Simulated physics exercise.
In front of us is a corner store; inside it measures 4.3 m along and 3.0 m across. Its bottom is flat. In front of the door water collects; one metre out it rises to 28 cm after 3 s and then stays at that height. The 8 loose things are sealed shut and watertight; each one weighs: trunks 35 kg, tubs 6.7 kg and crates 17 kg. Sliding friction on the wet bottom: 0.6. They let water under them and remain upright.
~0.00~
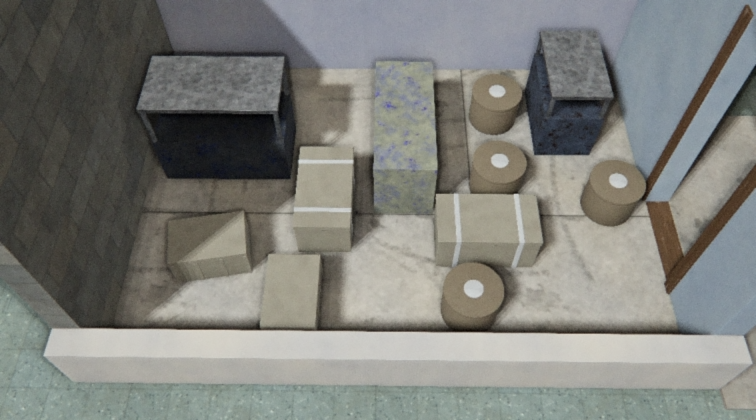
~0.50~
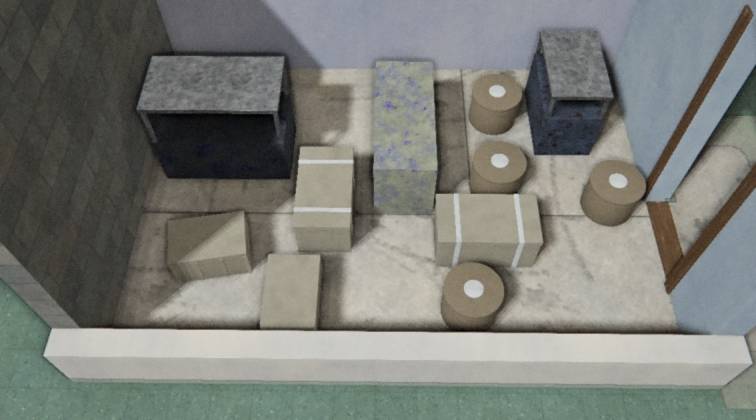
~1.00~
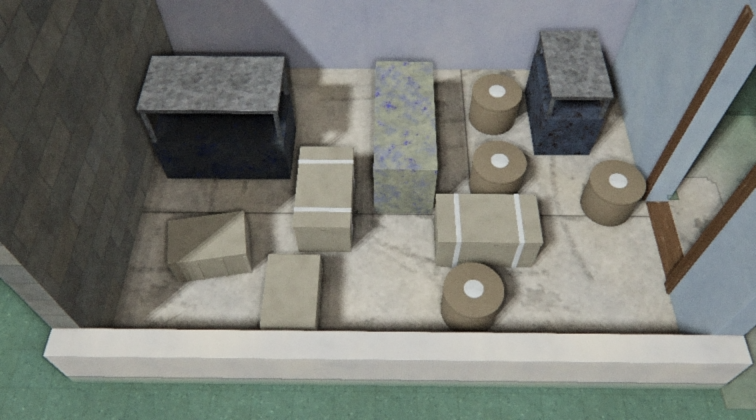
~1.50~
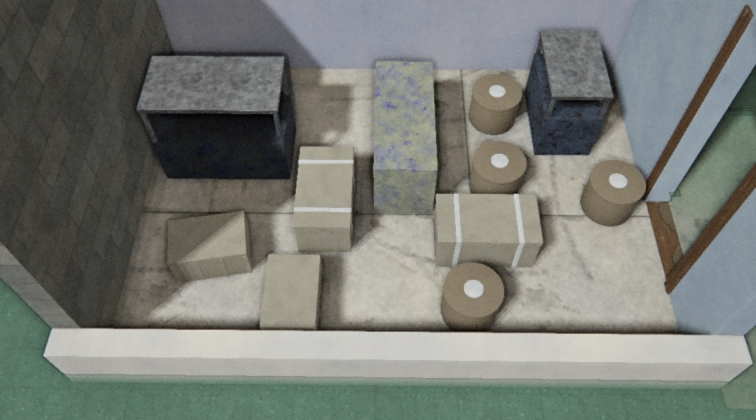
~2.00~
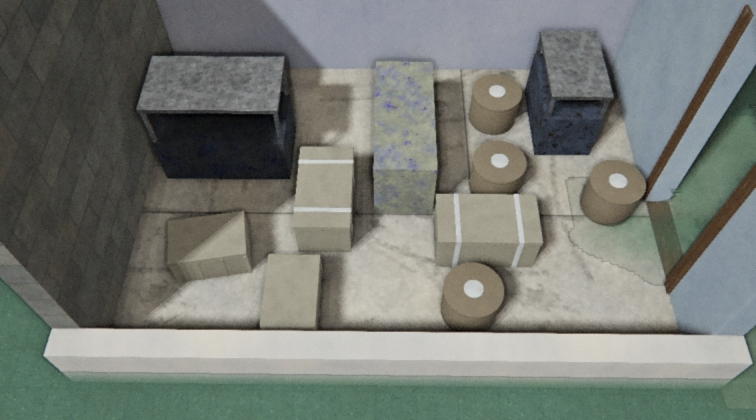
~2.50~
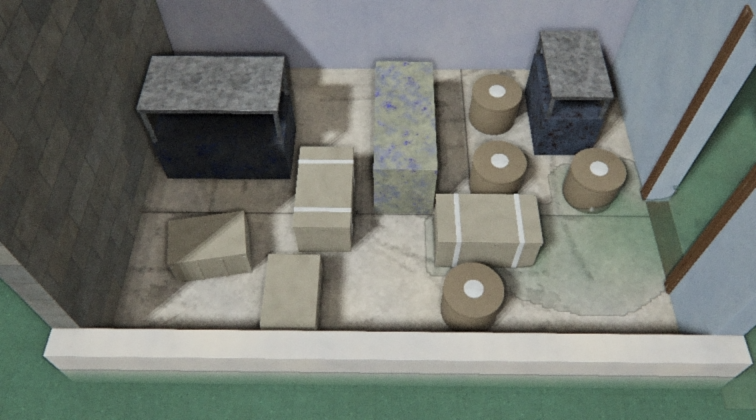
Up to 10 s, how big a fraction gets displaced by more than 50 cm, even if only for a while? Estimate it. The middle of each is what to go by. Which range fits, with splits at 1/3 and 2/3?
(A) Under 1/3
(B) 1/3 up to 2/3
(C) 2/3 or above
C.
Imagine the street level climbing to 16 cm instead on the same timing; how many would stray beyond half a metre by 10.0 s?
Then it comes to 3.
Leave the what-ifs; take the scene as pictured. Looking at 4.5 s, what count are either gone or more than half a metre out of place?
At that moment it comes to 3.
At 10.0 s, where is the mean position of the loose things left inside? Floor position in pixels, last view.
It works out to somewhere near (297, 181) on the floor.
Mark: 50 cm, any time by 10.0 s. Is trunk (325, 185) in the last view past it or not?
Within.
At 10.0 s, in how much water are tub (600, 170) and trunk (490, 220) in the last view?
First about 8 cm, second about 17 cm.
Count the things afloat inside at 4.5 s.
Then: 3.
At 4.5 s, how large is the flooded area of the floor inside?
The covered patch comes to about 6.5 m2.
After 3.5 s 1 of 8 are over 50 cm from their spots; 1 afloat.
After 4.5 s 3 of 8 are over 50 cm from their spots; 3 afloat.
After 7.0 s 5 of 8 are over 50 cm from their spots; 5 afloat.
After 10.0 s 6 of 8 are over 50 cm from their spots, and 6 have been at some point; 8 afloat.
